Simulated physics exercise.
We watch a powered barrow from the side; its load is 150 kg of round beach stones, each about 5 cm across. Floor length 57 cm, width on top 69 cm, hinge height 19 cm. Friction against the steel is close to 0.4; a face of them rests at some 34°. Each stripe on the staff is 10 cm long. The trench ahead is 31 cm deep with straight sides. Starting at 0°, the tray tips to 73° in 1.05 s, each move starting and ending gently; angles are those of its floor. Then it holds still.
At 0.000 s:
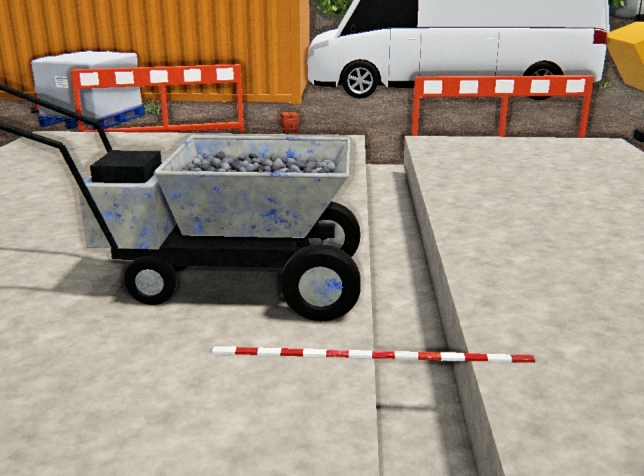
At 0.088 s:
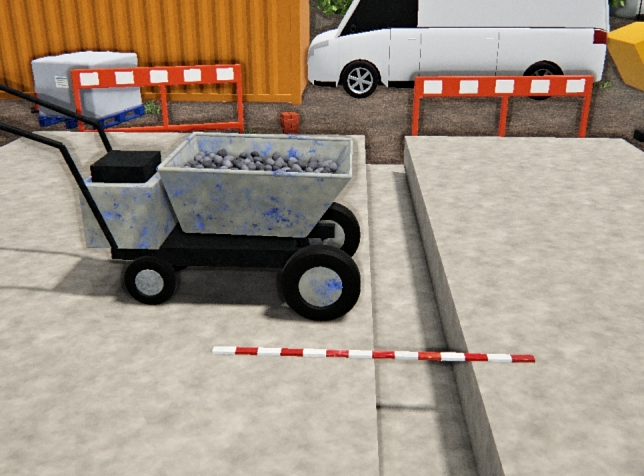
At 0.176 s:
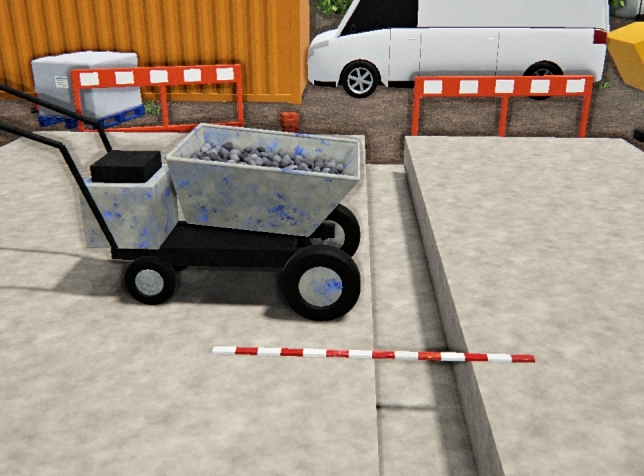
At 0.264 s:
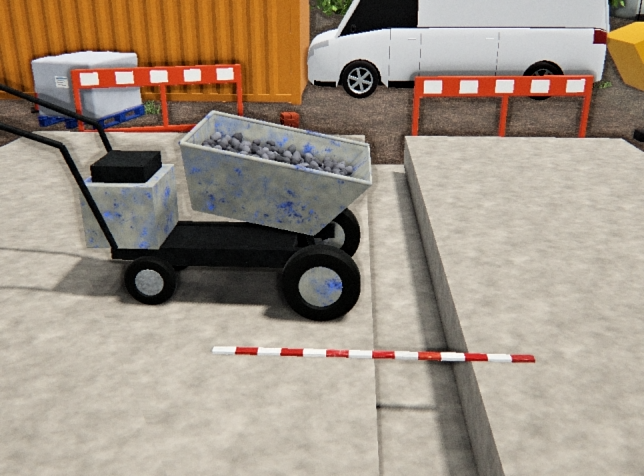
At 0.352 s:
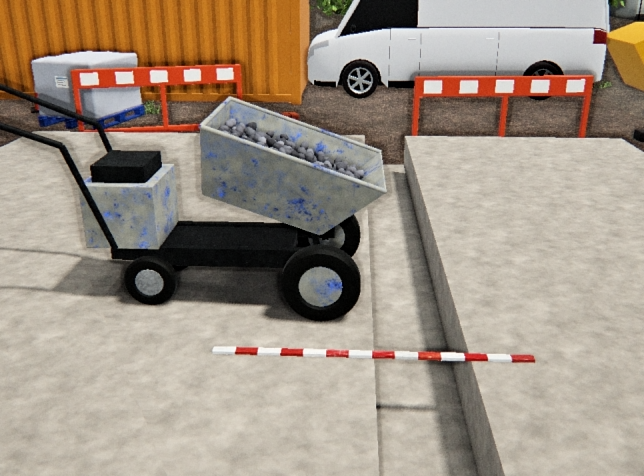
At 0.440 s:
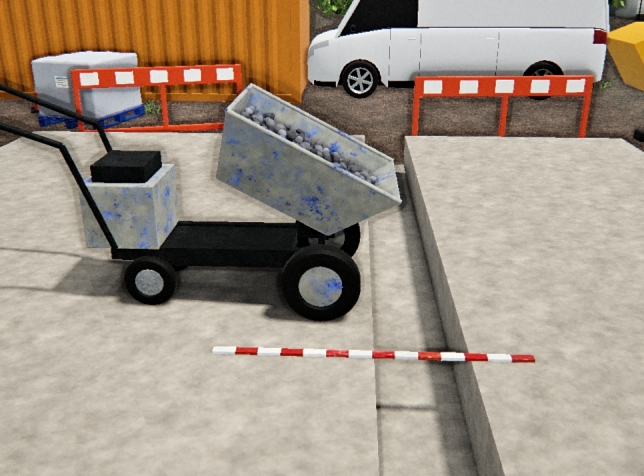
A pale, blue-speckled powered barrow loaded with rounded grey stones stands in side view on a concrete slab at a building site, seen from slightly above. Ahead of it, to the right, lies a straight-sided trench with a red-and-white staff across it, while orange-red barriers, an orange container and a white van stand behind. The tray tilts steadily forward, its left end rising, while the wheels and the camera stay still.
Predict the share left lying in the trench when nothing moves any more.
About 30 per cent.
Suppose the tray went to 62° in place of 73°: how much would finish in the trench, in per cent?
Then about 25 per cent.
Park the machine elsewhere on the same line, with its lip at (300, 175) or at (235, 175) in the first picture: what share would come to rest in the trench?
First some 75, then 90 per cent.
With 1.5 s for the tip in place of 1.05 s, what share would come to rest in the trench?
It would be near 35 per cent.
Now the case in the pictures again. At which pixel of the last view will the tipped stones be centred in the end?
Their middle is at about (492, 292).
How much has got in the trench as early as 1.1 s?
Some 5 per cent.
After 0.8 s the floor is at 62°; 100 % in the tray; the foremost stones are at (430, 232).
After 1.1 s the floor is at 73°; 59 % in the tray, 4 % in the trench, 37 % past the trench; the foremost stones are at (544, 296).
After 1.5 s the floor is at 73°; 22 % in the tray, 9 % in the trench, 69 % past the trench; the foremost stones are past the picture's edge.
After 3.5 s the floor is at 73°; 0 % in the tray, 30 % in the trench, 70 % past the trench; the foremost stones are past the picture's edge.
